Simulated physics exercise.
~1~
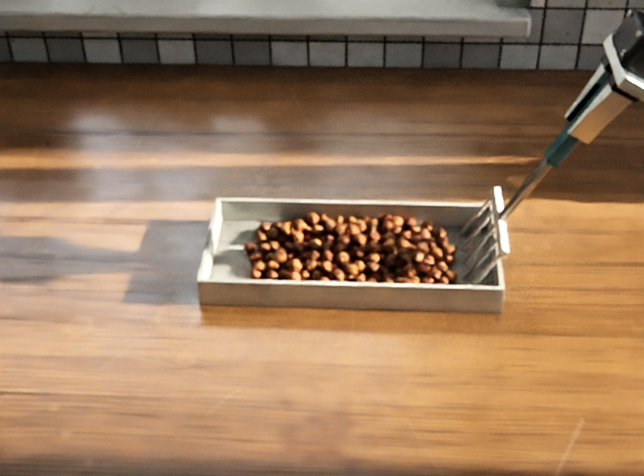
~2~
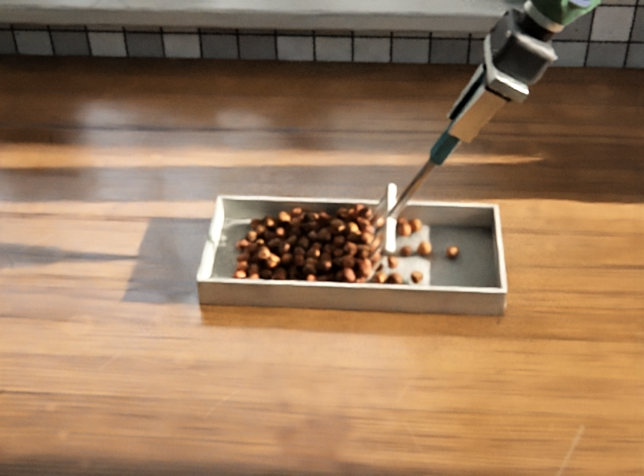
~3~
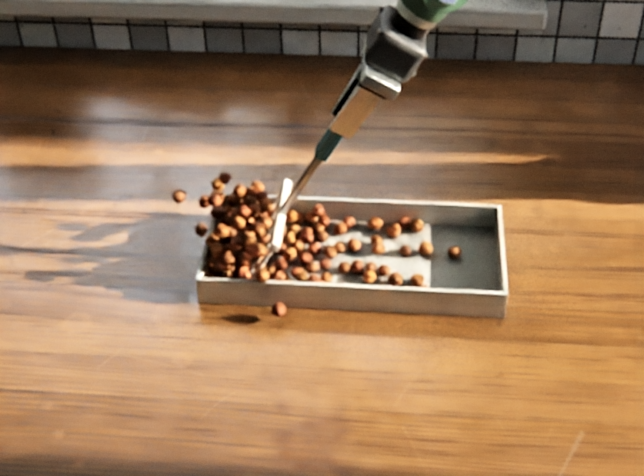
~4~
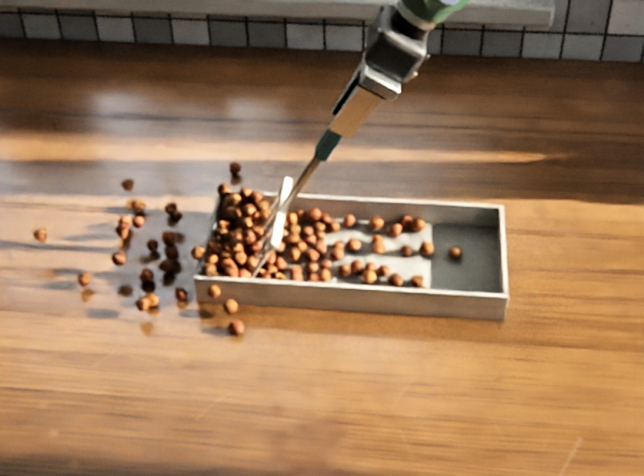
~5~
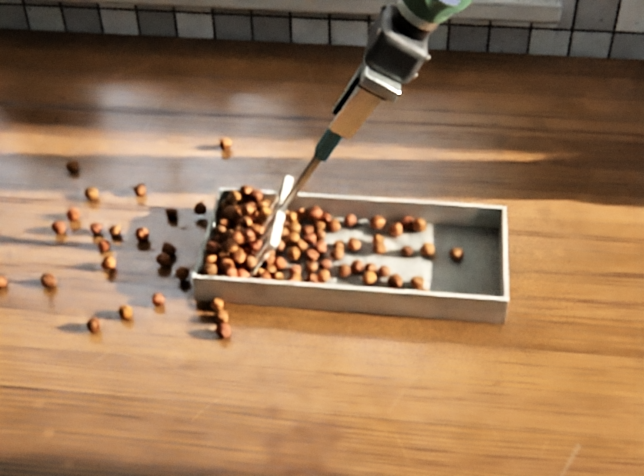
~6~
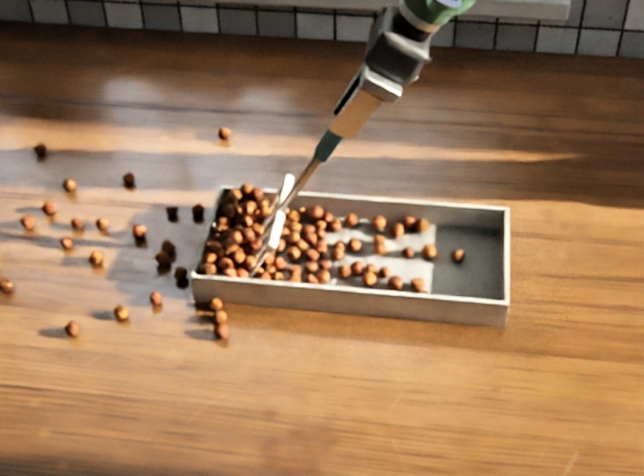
A robotic arm reaches in from the upper right, holding a metal fork inside a shallow, pale grey rectangular tray of reddish-brown hazelnuts on a sunlit wooden counter, seen from slightly above with grey tiles behind. The fork sweeps left through the tray, pushing the nuts into a steep heap and leaving a thin trail behind it. Near the left end it stops abruptly, and some of the nuts spill over the edge. They scatter and roll across the wood to the left, while the tray stays put. Most hazelnuts remain inside, bunched around the still fork.
